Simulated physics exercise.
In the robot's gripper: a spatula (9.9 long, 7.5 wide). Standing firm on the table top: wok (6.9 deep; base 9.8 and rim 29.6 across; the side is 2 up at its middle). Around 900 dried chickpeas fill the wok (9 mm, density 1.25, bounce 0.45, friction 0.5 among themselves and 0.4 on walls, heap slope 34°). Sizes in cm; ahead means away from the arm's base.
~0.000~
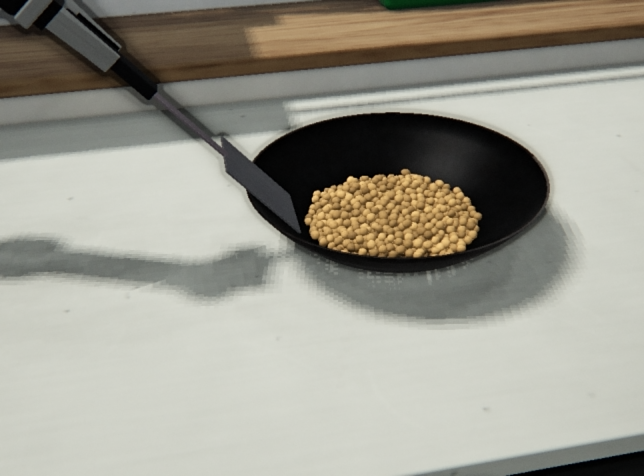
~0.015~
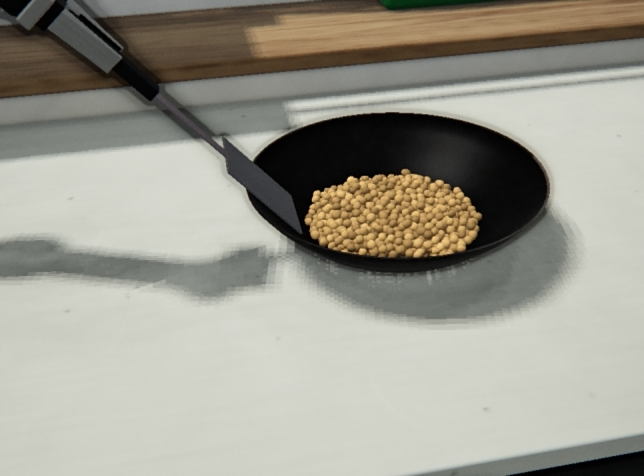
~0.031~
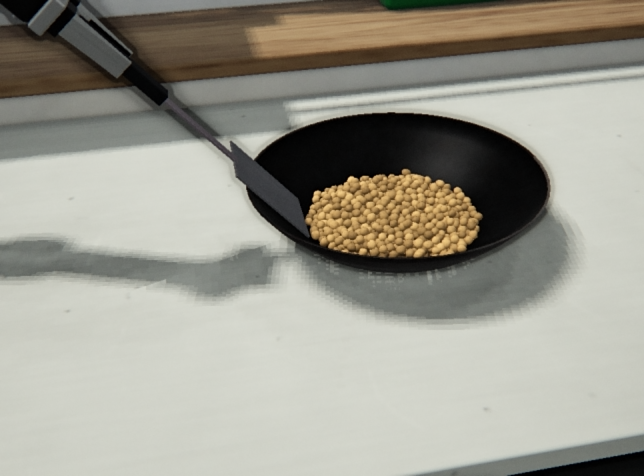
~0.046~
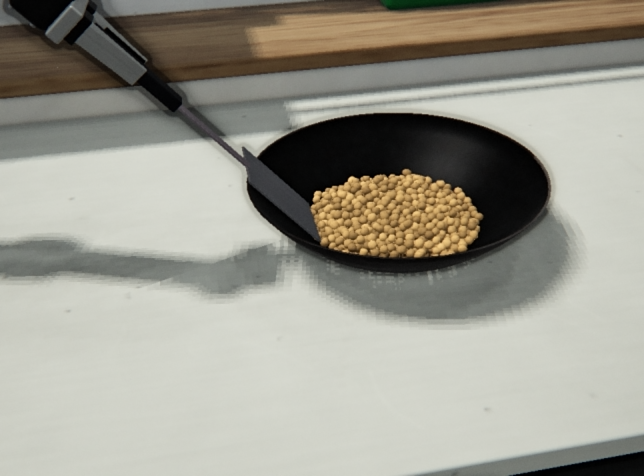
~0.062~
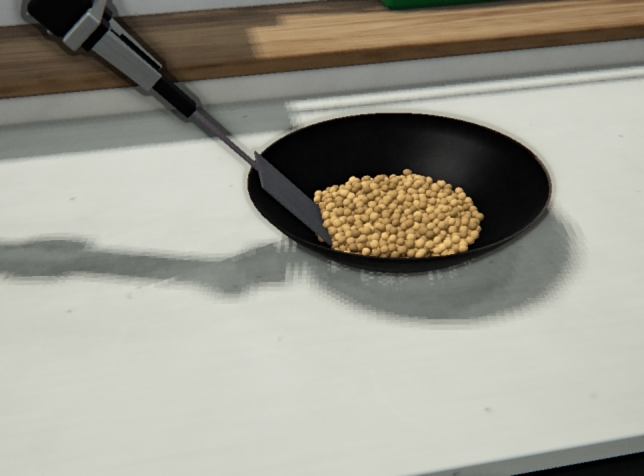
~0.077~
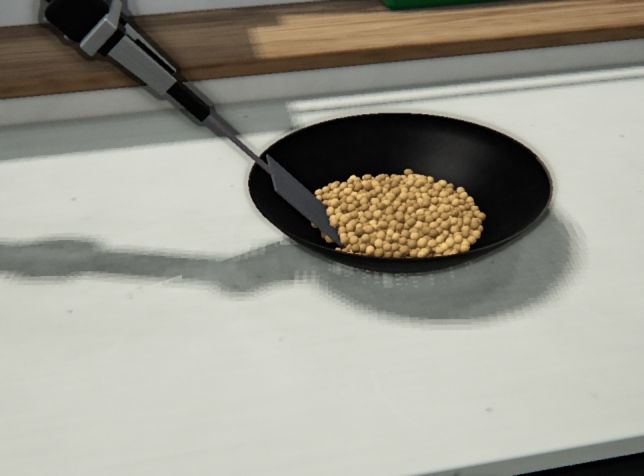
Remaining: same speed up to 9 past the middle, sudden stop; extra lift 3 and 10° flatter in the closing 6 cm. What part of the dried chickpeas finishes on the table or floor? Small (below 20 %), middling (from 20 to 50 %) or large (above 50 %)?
Answer: Small; below 20 % of the dried chickpeas finish on the table or floor.
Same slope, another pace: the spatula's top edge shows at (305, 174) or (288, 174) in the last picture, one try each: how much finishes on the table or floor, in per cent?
About 30 and 25 per cent.
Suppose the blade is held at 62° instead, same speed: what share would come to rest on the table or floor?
Then about 10 per cent.
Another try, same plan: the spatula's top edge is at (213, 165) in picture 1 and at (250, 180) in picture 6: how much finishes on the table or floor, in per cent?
Some 0 per cent.
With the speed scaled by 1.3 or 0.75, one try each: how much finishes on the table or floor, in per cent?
Some 20 and 0 per cent.
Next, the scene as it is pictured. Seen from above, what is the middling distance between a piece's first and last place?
About 4 cm.
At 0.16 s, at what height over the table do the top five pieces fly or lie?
Some 4 cm.
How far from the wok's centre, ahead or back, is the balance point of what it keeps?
About 4.0 cm ahead.
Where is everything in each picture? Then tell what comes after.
The first picture shows spatula top edge at (224, 153), sloping 50°; upper third of the load around (392, 211), from x 310 to 480, top at y 175; 900 in the wok.
The second picture shows spatula top edge at (225, 154), sloping 50°; upper third of the load around (393, 211), from x 310 to 480, top at y 175.
The third picture shows spatula top edge at (233, 158), sloping 50°; upper third of the load around (393, 211), from x 310 to 480, top at y 175.
The fourth picture shows spatula top edge at (246, 163), sloping 50°; upper third of the load around (394, 211), from x 310 to 480, top at y 175.
The fifth picture shows spatula top edge at (258, 168), sloping 50°; upper third of the load around (393, 211), from x 310 to 480, top at y 175.
The sixth picture shows spatula top edge at (271, 171), sloping 50°; upper third of the load around (395, 209), from x 315 to 480, top at y 175; 900 in the wok.
After 0.16 s, sloping 50°, highest piece 5 above the table; 900 in the wok.
After 0.23 s, sloping 47°, highest piece 6 above the table; 900 in the wok.
After 0.47 s, sloping 40°, highest piece 8 above the table; 788 in the wok, 84 on the table or floor, 28 on the blade or in flight.
After 1.52 s, sloping 40°, highest piece 7 above the table; 785 in the wok, 115 on the table or floor.
At rest, 785 in the wok, 115 on the table or floor. That is 13 % on the table or floor.
